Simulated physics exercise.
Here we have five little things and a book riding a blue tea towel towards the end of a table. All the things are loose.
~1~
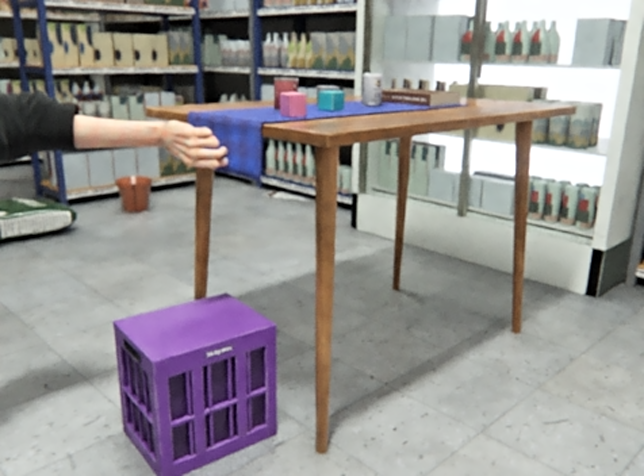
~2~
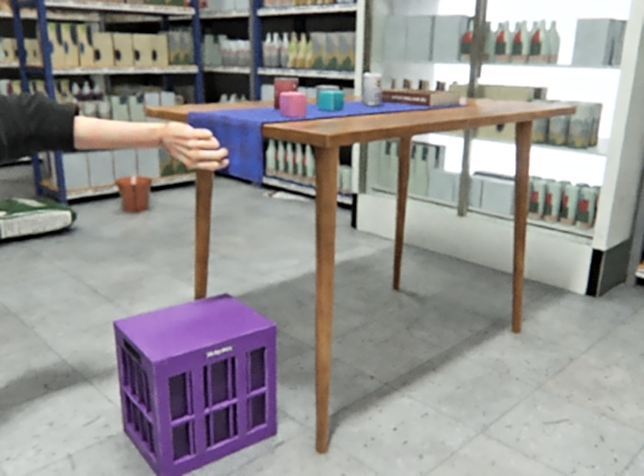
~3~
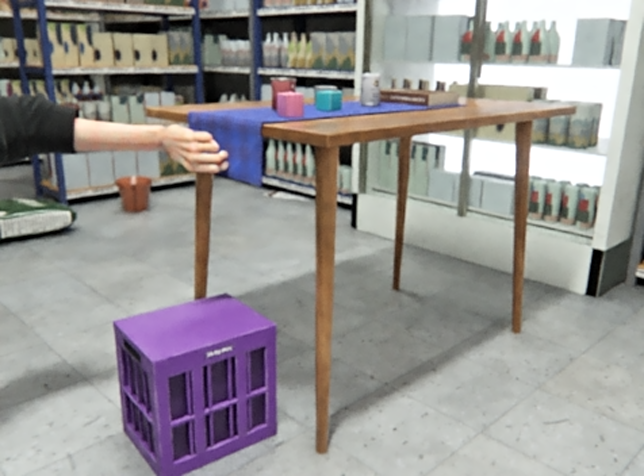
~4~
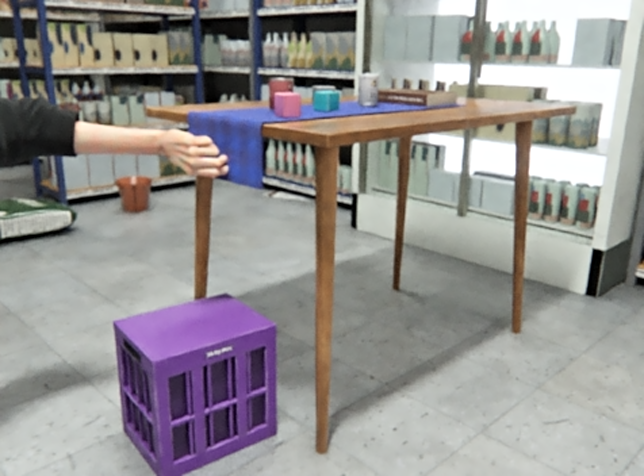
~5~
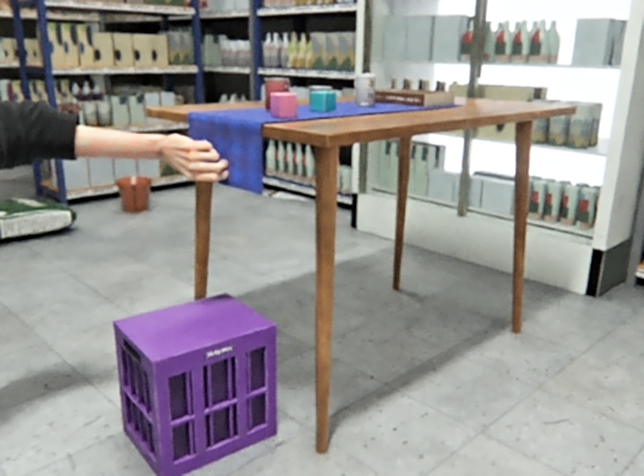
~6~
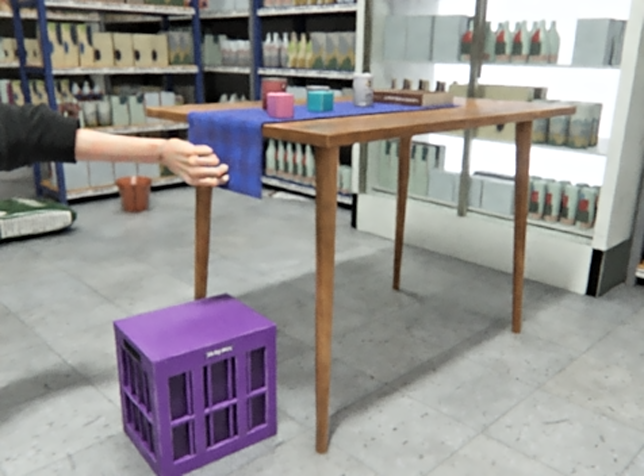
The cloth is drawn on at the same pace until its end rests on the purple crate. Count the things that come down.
It carries off three.
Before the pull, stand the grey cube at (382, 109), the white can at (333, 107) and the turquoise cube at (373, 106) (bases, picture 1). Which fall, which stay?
The grey cube keeps its place on top; the white can survives; the turquoise cube holds on.
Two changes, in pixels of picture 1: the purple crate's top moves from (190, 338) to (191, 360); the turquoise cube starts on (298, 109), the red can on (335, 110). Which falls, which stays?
The turquoise cube goes over; the red can goes over.
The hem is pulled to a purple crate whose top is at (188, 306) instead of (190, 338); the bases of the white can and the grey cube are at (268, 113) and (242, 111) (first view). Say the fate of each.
The white can falls; the grey cube is carried off.
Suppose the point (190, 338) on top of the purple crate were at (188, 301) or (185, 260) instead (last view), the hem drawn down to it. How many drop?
Over the edge go 2 and 1.
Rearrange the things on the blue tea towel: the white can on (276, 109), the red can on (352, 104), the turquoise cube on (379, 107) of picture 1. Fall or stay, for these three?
The white can is carried off, the red can remains up, the turquoise cube stays on.
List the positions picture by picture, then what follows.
Hem (262, 181); pink cube (293, 93); red can (286, 78); turquoise cube (332, 91); grey cube (328, 87); white can (373, 74); top of the crate (190, 338), in the first picture.
Hem (263, 182); pink cube (293, 93), in the second picture.
Hem (261, 185); red can (283, 78), in the third picture.
Hem (263, 189); turquoise cube (327, 92); top of the crate (190, 338), in the fourth picture.
Hem (262, 195); grey cube (320, 87), in the fifth picture.
Hem (262, 199); pink cube (280, 94); red can (274, 79); turquoise cube (321, 92); grey cube (318, 87); white can (364, 74), in the sixth picture.
Soon after, hem near (224, 240); pink cube gone.
Then, hem near (224, 299); pink cube, red can and turquoise cube gone.
At rest, hem on the crate; pink cube, red can and turquoise cube gone. The answer is three.
